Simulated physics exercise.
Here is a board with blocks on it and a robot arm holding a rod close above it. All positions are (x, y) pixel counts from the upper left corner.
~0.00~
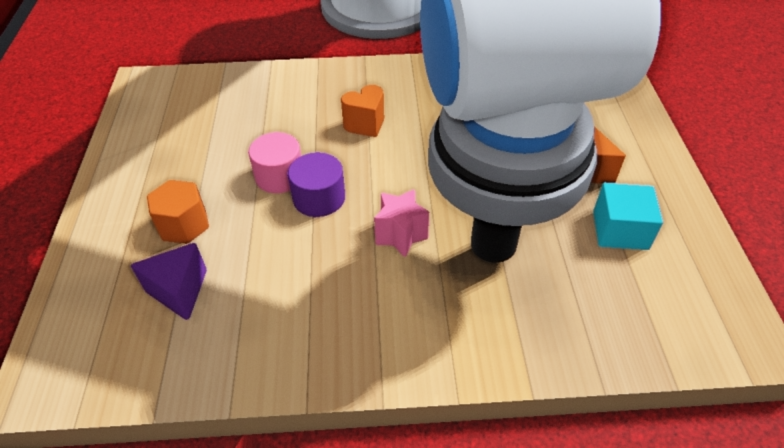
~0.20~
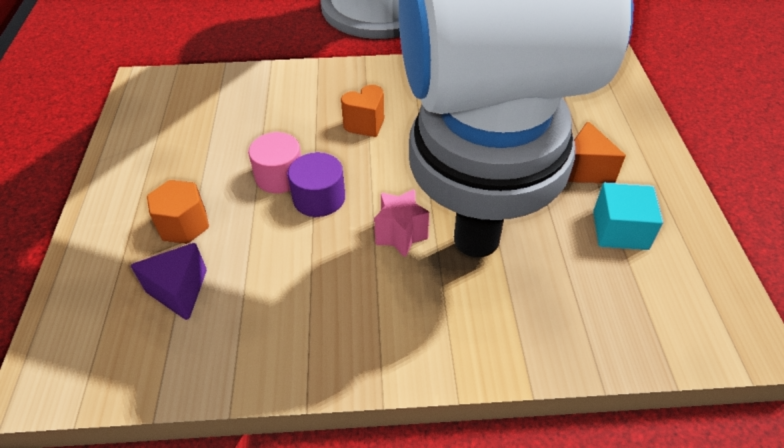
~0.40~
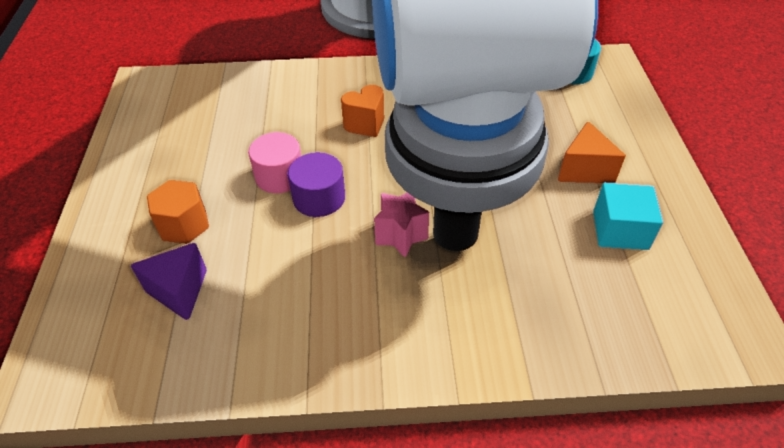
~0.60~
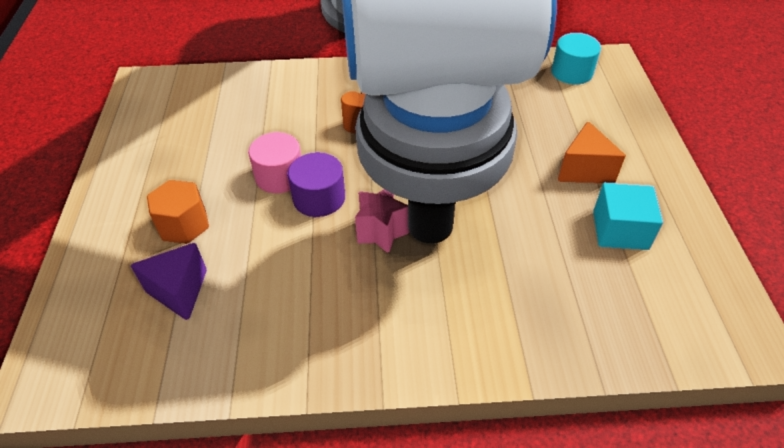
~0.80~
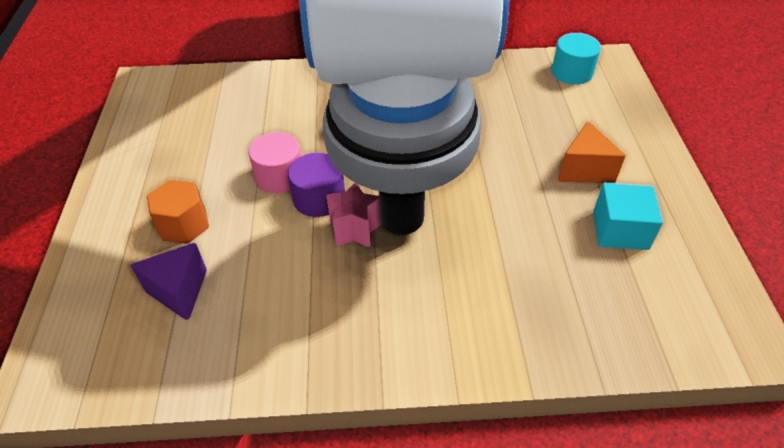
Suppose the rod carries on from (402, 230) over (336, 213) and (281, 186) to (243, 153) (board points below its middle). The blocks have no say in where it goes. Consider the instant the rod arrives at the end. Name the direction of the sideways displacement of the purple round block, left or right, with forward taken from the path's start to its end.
Moves left.
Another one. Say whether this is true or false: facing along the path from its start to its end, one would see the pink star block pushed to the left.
The claim holds.
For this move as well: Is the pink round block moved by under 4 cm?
No.
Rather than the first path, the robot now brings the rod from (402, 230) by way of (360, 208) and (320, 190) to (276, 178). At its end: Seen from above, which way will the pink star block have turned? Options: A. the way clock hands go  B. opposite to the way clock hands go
Choice B: Opposite to the way clock hands go.
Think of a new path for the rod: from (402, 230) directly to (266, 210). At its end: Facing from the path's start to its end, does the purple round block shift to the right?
Short answer: Yes.
What follows on the original path. One third of the way, rod (334, 201); pink round block (247, 129); purple round block (272, 157); pink star block (291, 192), turned 35° anticlockwise.
Two thirds of the way, rod (278, 174); pink round block (223, 113); purple round block (235, 144); pink star block (261, 190), turned 85° anticlockwise.
At the end, rod (240, 141); orange hexagonal block unmoved; pink round block (205, 100); purple round block (189, 132); pink star block (261, 190), turned 85° anticlockwise.
